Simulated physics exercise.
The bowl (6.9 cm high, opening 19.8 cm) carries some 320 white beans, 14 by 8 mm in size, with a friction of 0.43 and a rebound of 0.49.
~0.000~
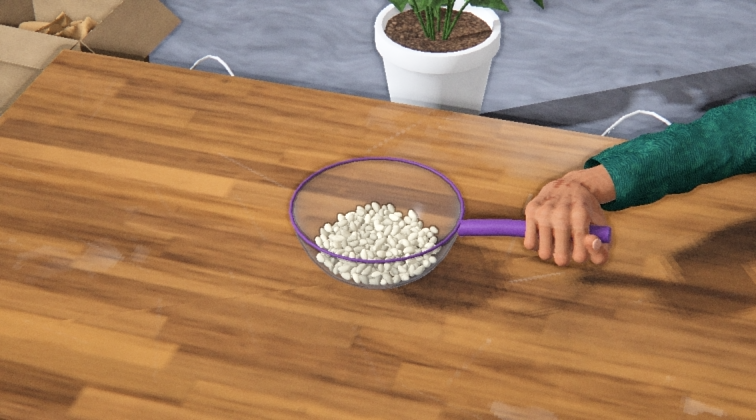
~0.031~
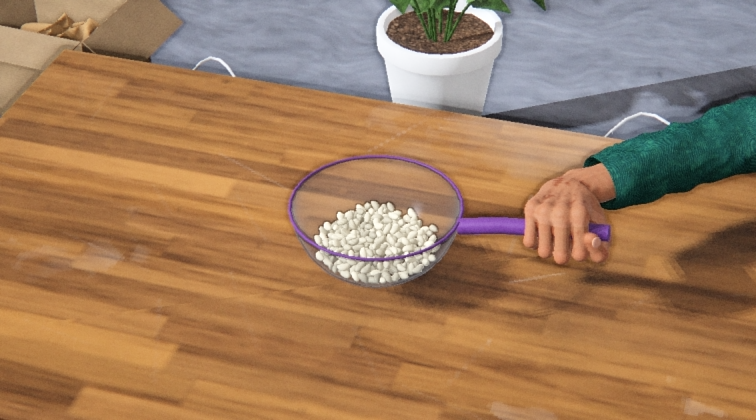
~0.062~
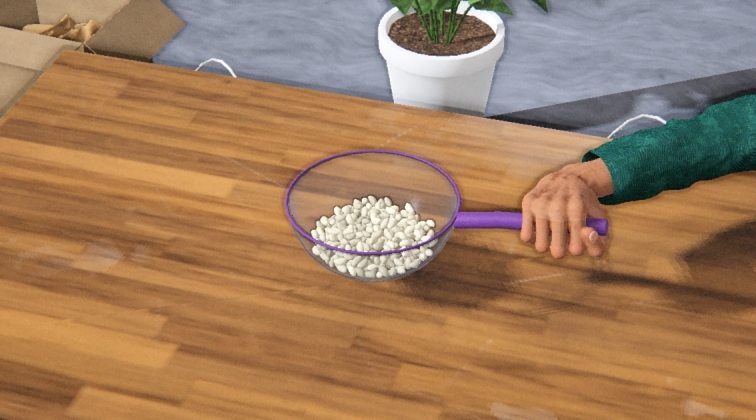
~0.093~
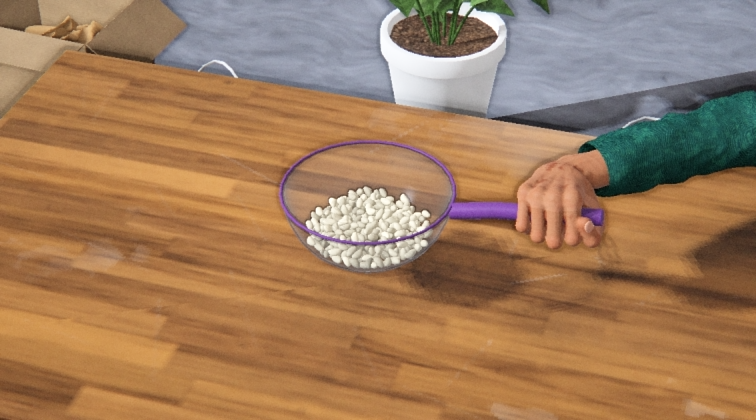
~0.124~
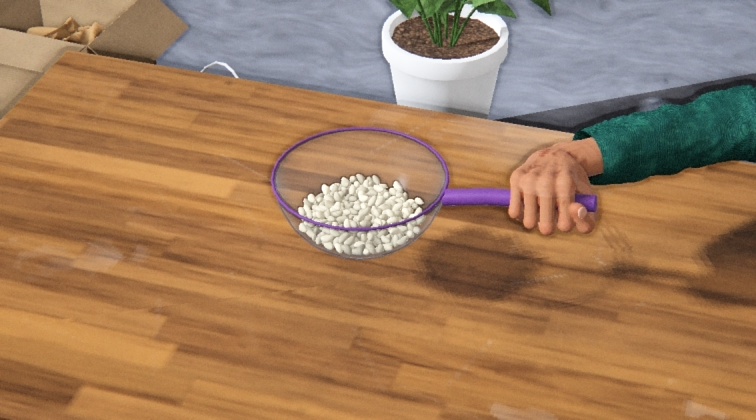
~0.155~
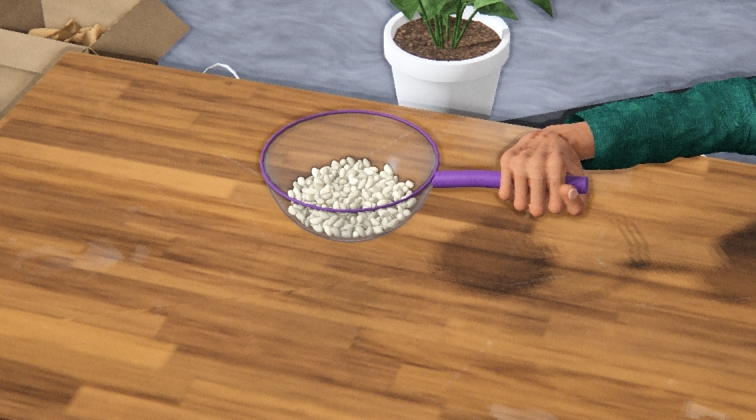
A hand lifts a clear bowl of white beans by its purple handle, moving slightly left.
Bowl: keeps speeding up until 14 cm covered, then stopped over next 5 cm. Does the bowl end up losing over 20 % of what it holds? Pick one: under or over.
Under it.
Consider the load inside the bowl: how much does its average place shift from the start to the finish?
It shifts about 3.0 cm.
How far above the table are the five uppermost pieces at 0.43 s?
Around 28 cm above the table.
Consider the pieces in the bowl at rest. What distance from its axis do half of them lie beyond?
I'd put it close to 5.0 cm.
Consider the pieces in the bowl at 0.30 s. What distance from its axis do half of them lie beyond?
Roughly 4.5 centimetres, give or take.
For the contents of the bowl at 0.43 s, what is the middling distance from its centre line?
The distance comes out around 6.5 cm.
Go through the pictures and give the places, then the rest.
The first picture shows bowl at (378, 268); tilt 0 degrees; moved 0.0 cm; top of the load at (361, 211).
The second picture shows bowl at (377, 266); tilt 0 degrees; moved 0.3 cm; top of the load at (361, 209).
The third picture shows bowl at (374, 260); tilt 0 degrees; moved 1.1 cm; top of the load at (358, 204).
The fourth picture shows bowl at (369, 250); tilt 0 degrees; moved 2.5 cm; top of the load at (353, 195).
The fifth picture shows bowl at (361, 236); tilt 0 degrees; moved 4.4 cm; top of the load at (346, 182).
The sixth picture shows bowl at (351, 218); tilt 0 degrees; moved 6.9 cm; top of the load at (336, 165). Its speed is now 0.90 m/s.
Then, at 0.30 s, bowl 100 %; middle of the pieces not yet landed near (280, 95).
After 0.43 s, bowl 100 %; middle of the pieces not yet landed near (258, 94).
After 0.55 s, bowl 100 %; middle of the pieces not yet landed near (269, 103).
After 0.66 s, bowl 100 %; middle of the pieces not yet landed near (273, 105).
By 1.1 s all is still; bowl 100 %.
